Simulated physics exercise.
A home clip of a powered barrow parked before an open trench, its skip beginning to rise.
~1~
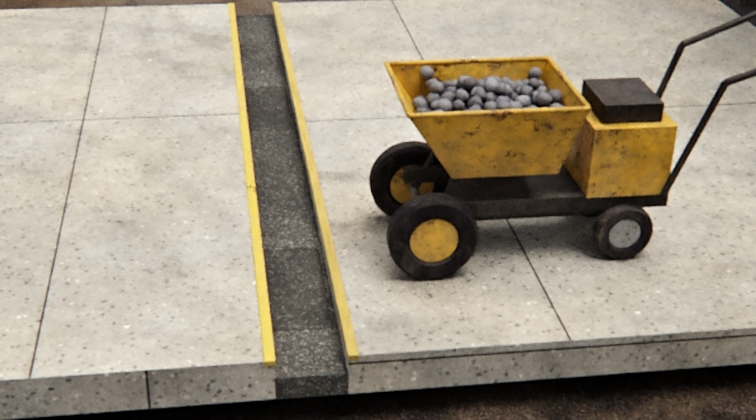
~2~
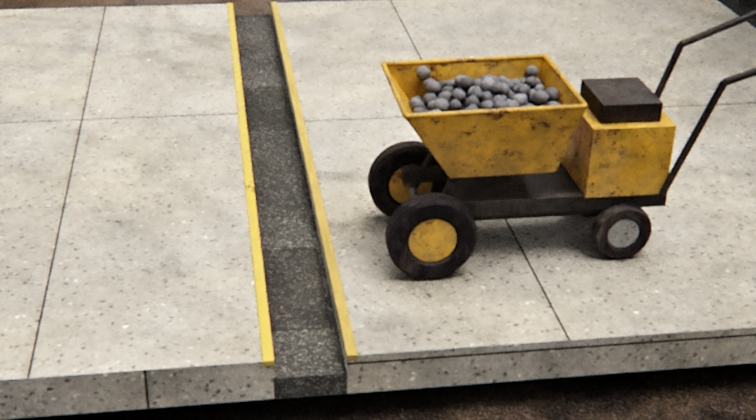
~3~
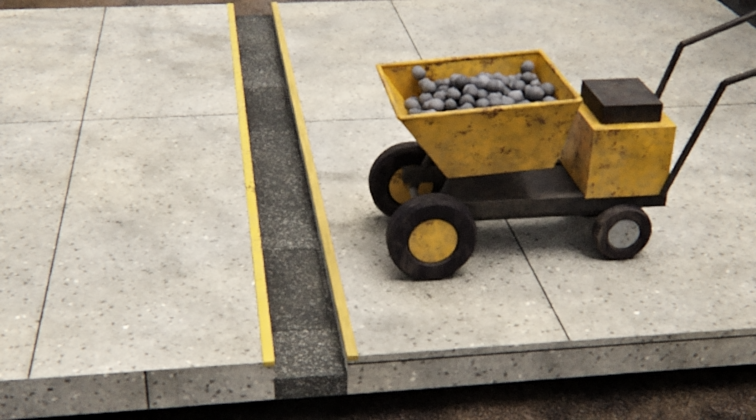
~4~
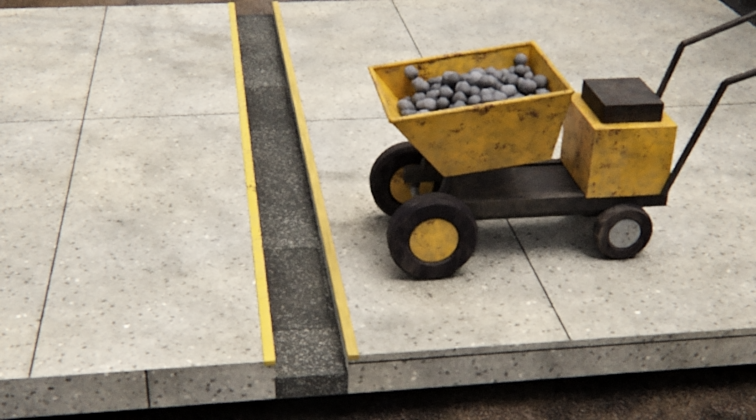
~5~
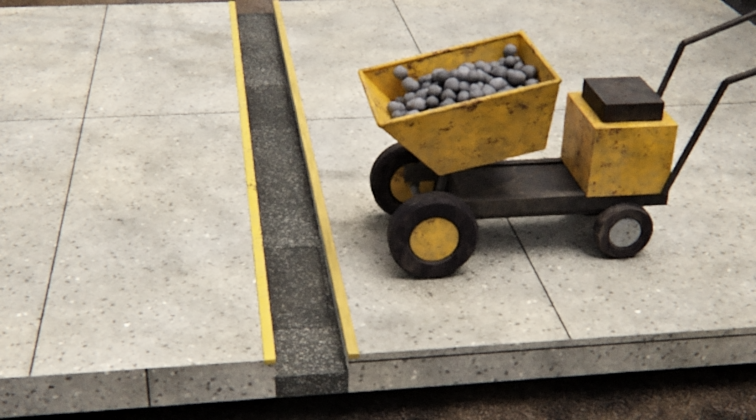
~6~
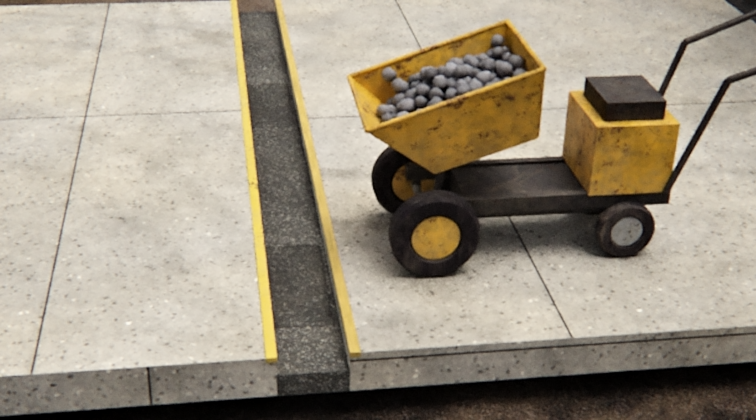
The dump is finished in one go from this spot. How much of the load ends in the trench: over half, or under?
Between the edges lies only the smaller part of the load.
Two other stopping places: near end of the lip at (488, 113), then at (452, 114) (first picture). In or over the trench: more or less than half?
In turn: Above a half; more than half.
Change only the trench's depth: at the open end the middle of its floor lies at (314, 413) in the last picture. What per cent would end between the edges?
About 30 per cent.
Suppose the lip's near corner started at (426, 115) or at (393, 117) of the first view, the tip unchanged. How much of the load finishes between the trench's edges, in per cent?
Near 40 % and 20 %.
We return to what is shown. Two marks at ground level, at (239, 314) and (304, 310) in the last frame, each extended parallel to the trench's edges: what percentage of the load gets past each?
About 50 and 90 per cent.
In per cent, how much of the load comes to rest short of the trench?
Some 0 per cent.
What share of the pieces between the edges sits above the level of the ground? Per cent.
Near 20 %.
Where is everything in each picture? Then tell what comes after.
Lip of the skip near (409, 116), level; top of the load near (490, 100), round cobbles; first edge of the trench near (344, 310); far edge near (265, 315), the trench over half as wide as the skip, and shallow for its width, in the first frame.
Lip of the skip near (406, 116), level; top of the load near (487, 99), in the second frame.
Lip of the skip near (400, 119), tipped barely; top of the load near (488, 99), in the third frame.
Lip of the skip near (391, 121), tipped a little; top of the load near (481, 95), in the fourth frame.
Lip of the skip near (380, 125), tipped a little; top of the load near (485, 91), in the fifth frame.
Lip of the skip near (368, 131), tipped clearly; top of the load near (487, 81); first edge of the trench near (345, 307); far edge near (267, 312), in the sixth frame.
Shortly afterwards, skip tipped steeply; the whole lot in the skip.
Next, skip tipped right over; the bulk in the skip; only a few in or heaped over the trench; a little beyond it; a little falling.
Some moments later, skip tipped right over; near a quarter in the skip; near a quarter in or heaped over the trench; near two thirds beyond it; only a few falling.
In the end, skip tipped right over; near a third in or heaped over the trench; near two thirds beyond it.
